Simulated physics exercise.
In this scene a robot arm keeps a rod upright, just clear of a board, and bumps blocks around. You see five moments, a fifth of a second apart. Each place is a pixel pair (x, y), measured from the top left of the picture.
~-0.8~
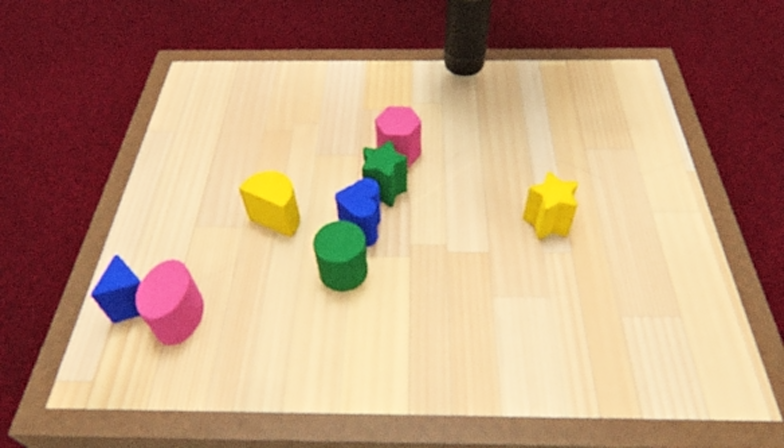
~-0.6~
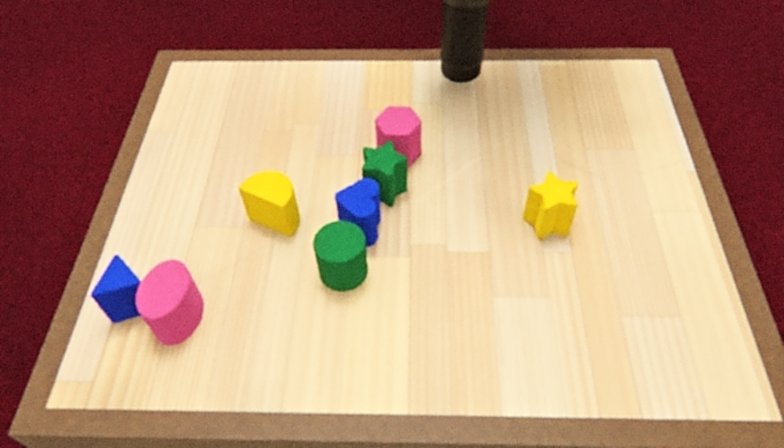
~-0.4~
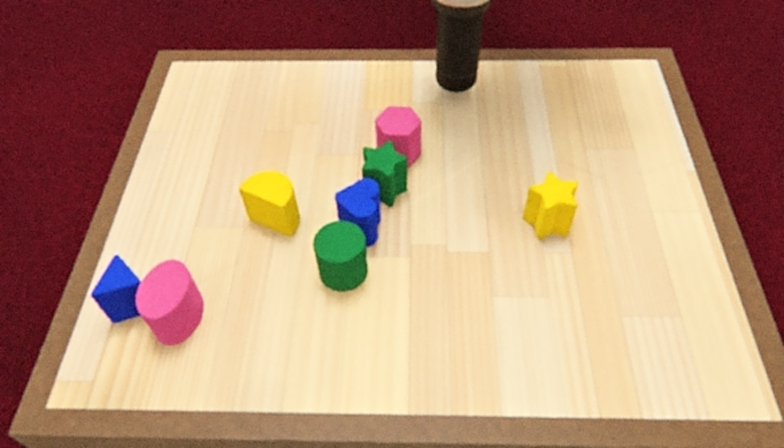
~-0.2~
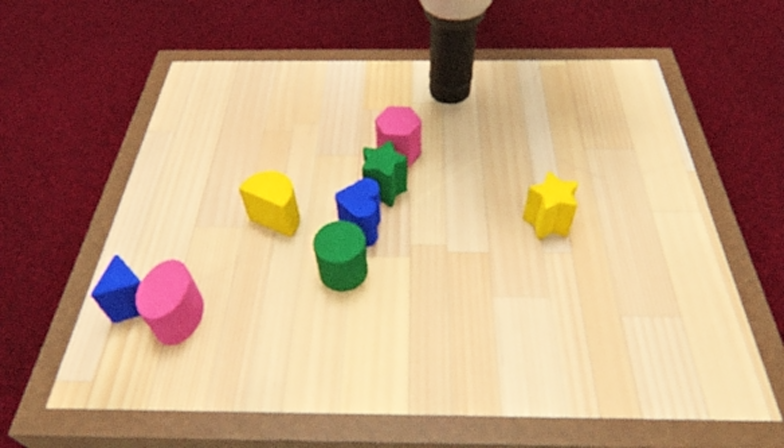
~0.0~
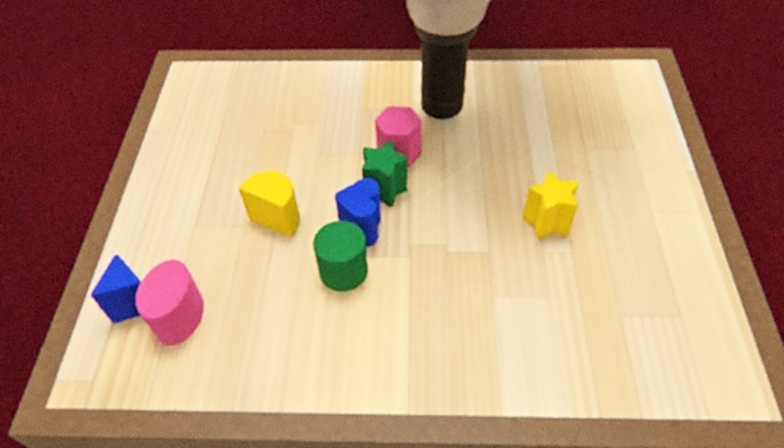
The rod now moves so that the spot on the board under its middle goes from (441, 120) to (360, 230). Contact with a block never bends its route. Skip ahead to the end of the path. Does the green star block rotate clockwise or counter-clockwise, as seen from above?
It rotates counterclockwise.
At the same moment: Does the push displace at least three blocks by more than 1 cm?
I believe so.
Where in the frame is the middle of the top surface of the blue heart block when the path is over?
Close to (351, 241).
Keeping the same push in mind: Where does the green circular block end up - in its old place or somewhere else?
Its place changes.
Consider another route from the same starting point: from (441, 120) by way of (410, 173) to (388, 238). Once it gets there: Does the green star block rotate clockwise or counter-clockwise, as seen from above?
Counterclockwise from above.
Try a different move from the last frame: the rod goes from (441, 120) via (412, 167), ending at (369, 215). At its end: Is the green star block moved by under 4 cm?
No.
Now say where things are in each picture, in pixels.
In the first frame, rod tip at (464, 64); block tops, green circular block at (339, 240); blue heart block at (359, 196); green star block at (383, 157); pink hexagonal block at (398, 119).
In the second frame, rod at (461, 71); blocks unchanged.
In the third frame, rod at (456, 80); blocks unchanged.
In the fourth frame, rod at (450, 91); blocks unchanged.
In the fifth frame, rod at (442, 106); green circular block at (339, 240); blue heart block at (359, 196); green star block at (383, 157); pink hexagonal block at (398, 119).
What follows on the original path. One third of the way, rod at (416, 141); blue heart block at (357, 203); green star block at (372, 168), turned 20° anticlockwise; pink hexagonal block at (374, 134).
Two thirds of the way, rod at (388, 178); blue heart block at (359, 207); green star block at (348, 174), turned 60° anticlockwise; pink hexagonal block at (349, 140), turned 45° clockwise.
At the end, rod at (359, 217); green circular block at (324, 276); blue heart block at (351, 241), turned 35° anticlockwise; green star block at (313, 195), turned 30° anticlockwise; pink hexagonal block at (348, 140), turned 45° clockwise.
